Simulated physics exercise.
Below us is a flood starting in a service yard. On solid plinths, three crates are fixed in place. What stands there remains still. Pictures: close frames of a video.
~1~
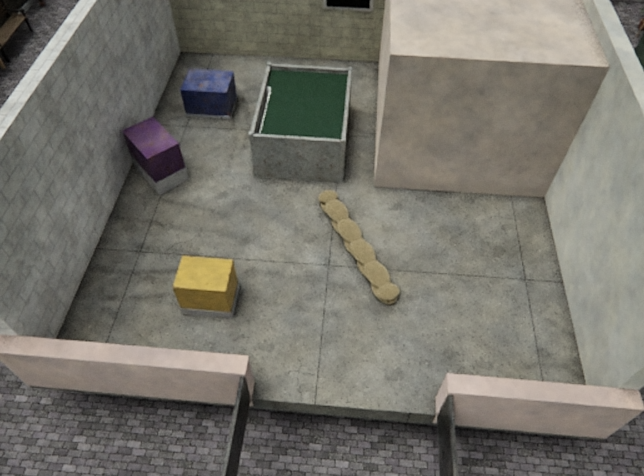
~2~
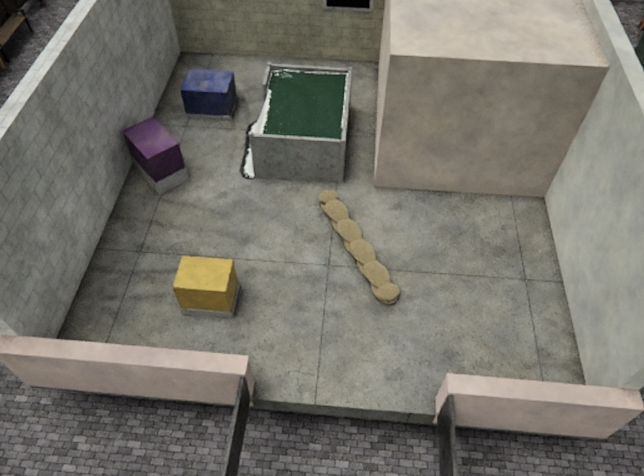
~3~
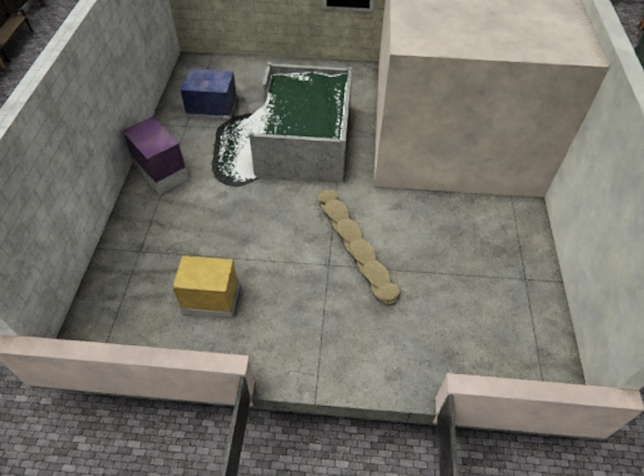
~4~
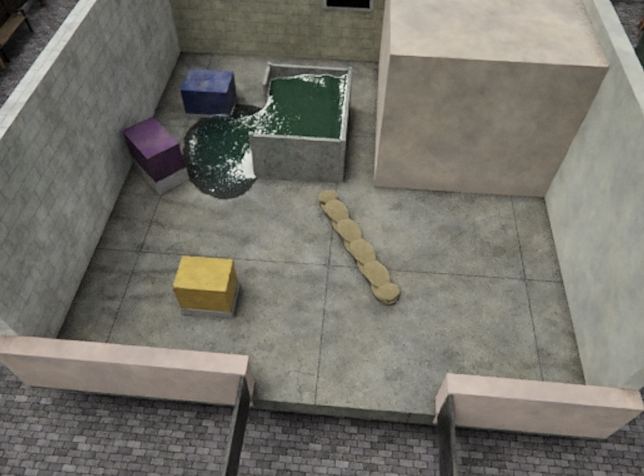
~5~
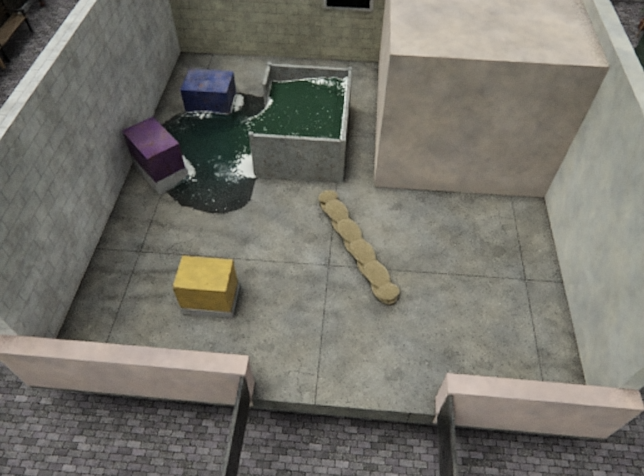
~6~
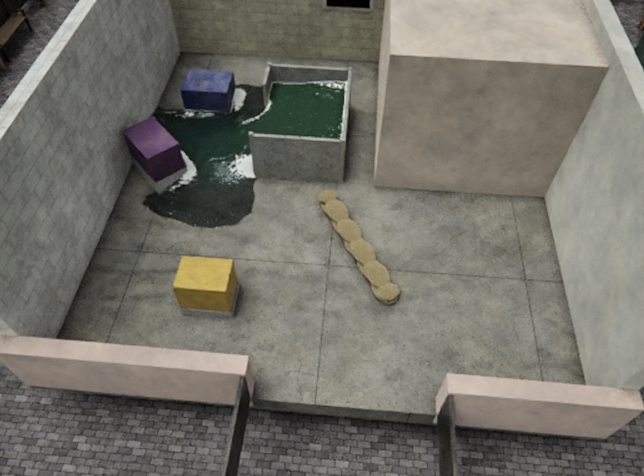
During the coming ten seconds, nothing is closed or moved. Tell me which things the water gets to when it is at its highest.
Here is how it goes: The yellow crate is never reached, the purple crate is reached, the blue crate is reached.
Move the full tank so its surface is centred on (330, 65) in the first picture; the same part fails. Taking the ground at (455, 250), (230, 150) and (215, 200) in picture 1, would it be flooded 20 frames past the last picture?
Untouched, submerged, submerged.
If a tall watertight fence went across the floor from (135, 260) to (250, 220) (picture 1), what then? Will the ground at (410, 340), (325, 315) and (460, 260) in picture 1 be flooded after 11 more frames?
Taking the three spots in order: Spared, spared, spared.
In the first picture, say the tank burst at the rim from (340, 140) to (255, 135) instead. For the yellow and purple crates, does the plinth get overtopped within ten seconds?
The yellow one is reached; the purple one is untouched.
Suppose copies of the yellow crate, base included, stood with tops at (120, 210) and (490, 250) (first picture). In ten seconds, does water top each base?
Going in order, the first crate gets reached while the second remains untouched.
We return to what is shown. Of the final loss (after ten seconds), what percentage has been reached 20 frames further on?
I get 0 percent.
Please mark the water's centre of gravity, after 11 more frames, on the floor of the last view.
It's close to (214, 144).
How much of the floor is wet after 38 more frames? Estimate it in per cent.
About 75 %.
A moment on, water covers 25 % of the floor; the yellow crate not reached, the purple crate water round its plinth, the blue crate water round its plinth.
Next, water covers 30 % of the floor; the yellow crate water round its plinth, the purple crate water round its plinth, the blue crate water round its plinth.
Then, water covers 50 % of the floor; the yellow crate water round its plinth, the purple crate water round its plinth, the blue crate water round its plinth.
Later, water covers 75 % of the floor; the yellow crate water round its plinth, the purple crate water round its plinth, the blue crate water round its plinth.
In the end, water covers 90 % of the floor; the yellow crate stayed above the water, the purple crate was topped, the blue crate was topped.
